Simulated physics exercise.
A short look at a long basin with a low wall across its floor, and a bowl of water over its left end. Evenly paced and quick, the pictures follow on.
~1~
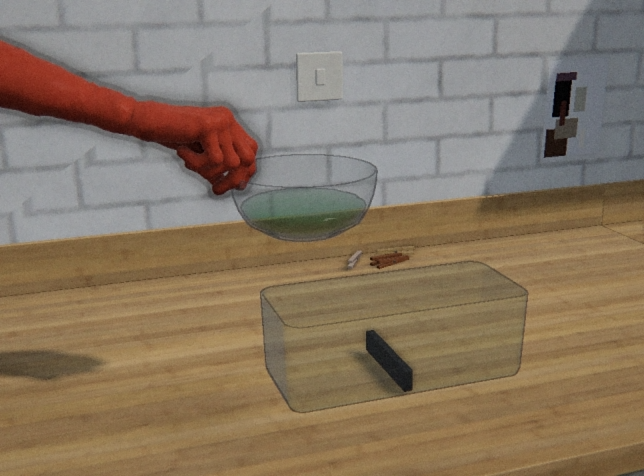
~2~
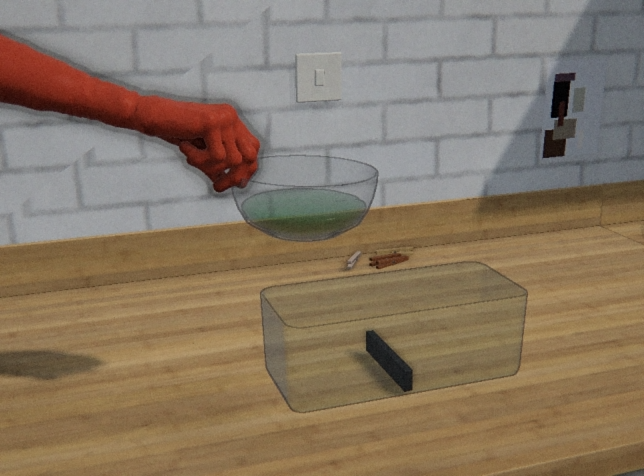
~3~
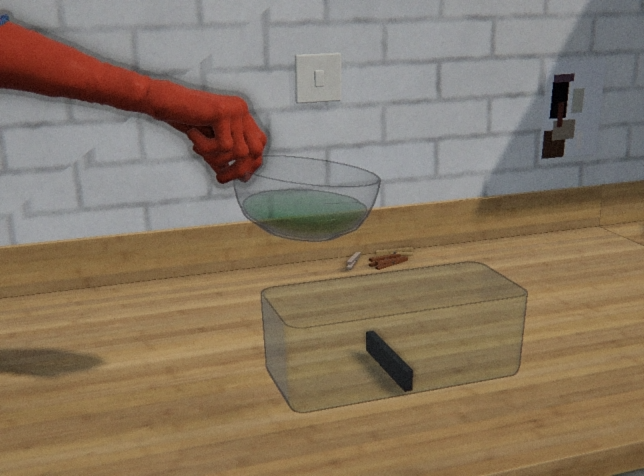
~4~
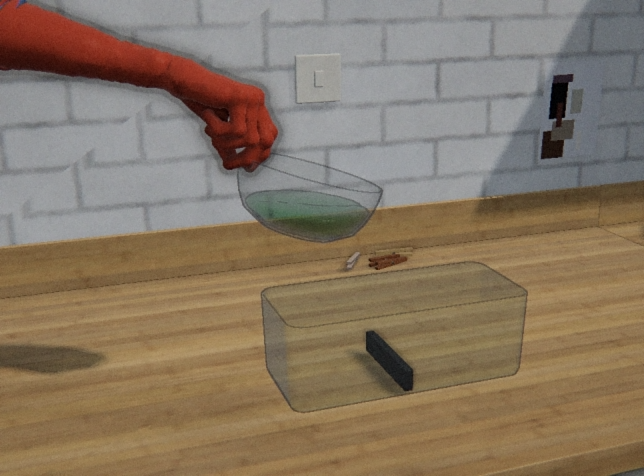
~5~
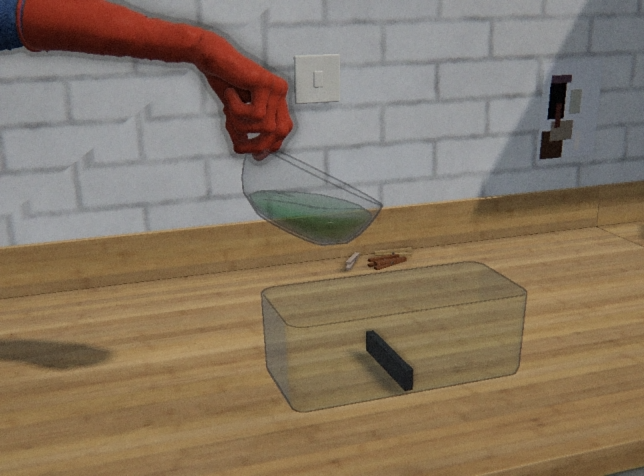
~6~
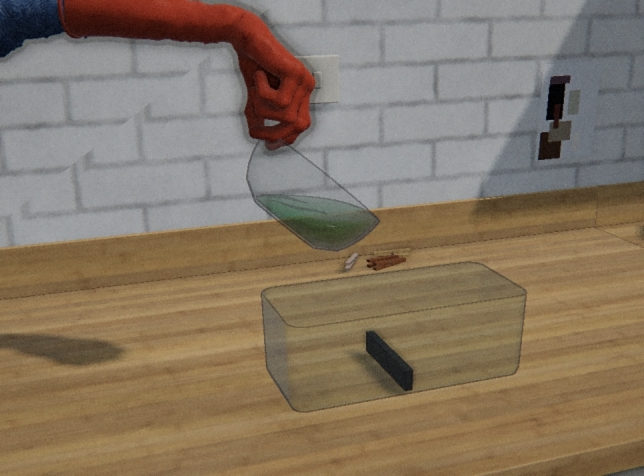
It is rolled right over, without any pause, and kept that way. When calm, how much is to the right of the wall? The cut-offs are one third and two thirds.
It falls between the two cut-offs.
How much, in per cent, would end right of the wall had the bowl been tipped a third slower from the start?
It comes to some 55 in a hundred.
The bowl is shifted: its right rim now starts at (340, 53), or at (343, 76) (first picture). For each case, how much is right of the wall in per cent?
It would come to near 40 per cent, and then near 40 per cent.
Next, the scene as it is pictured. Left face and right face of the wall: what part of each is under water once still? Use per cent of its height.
The left reaches some 40 %, the right about 40 %.
A moment on, the bowl is tipped on its side and 10 per cent is still to pour, 18 is left of the wall and 37 right of it.
Next, the bowl is tipped on its side and 1 per cent is still to pour, 40 is left of the wall and 55 right of it.
Then the bowl is tipped on its side and 0 per cent is still to pour, 44 is left of the wall and 53 right of it.
Later the bowl is tipped on its side and 0 per cent is still to pour, 45 is left of the wall and 53 right of it.
In the end 45 per cent lies left of the wall, 53 right of it and 2 outside.
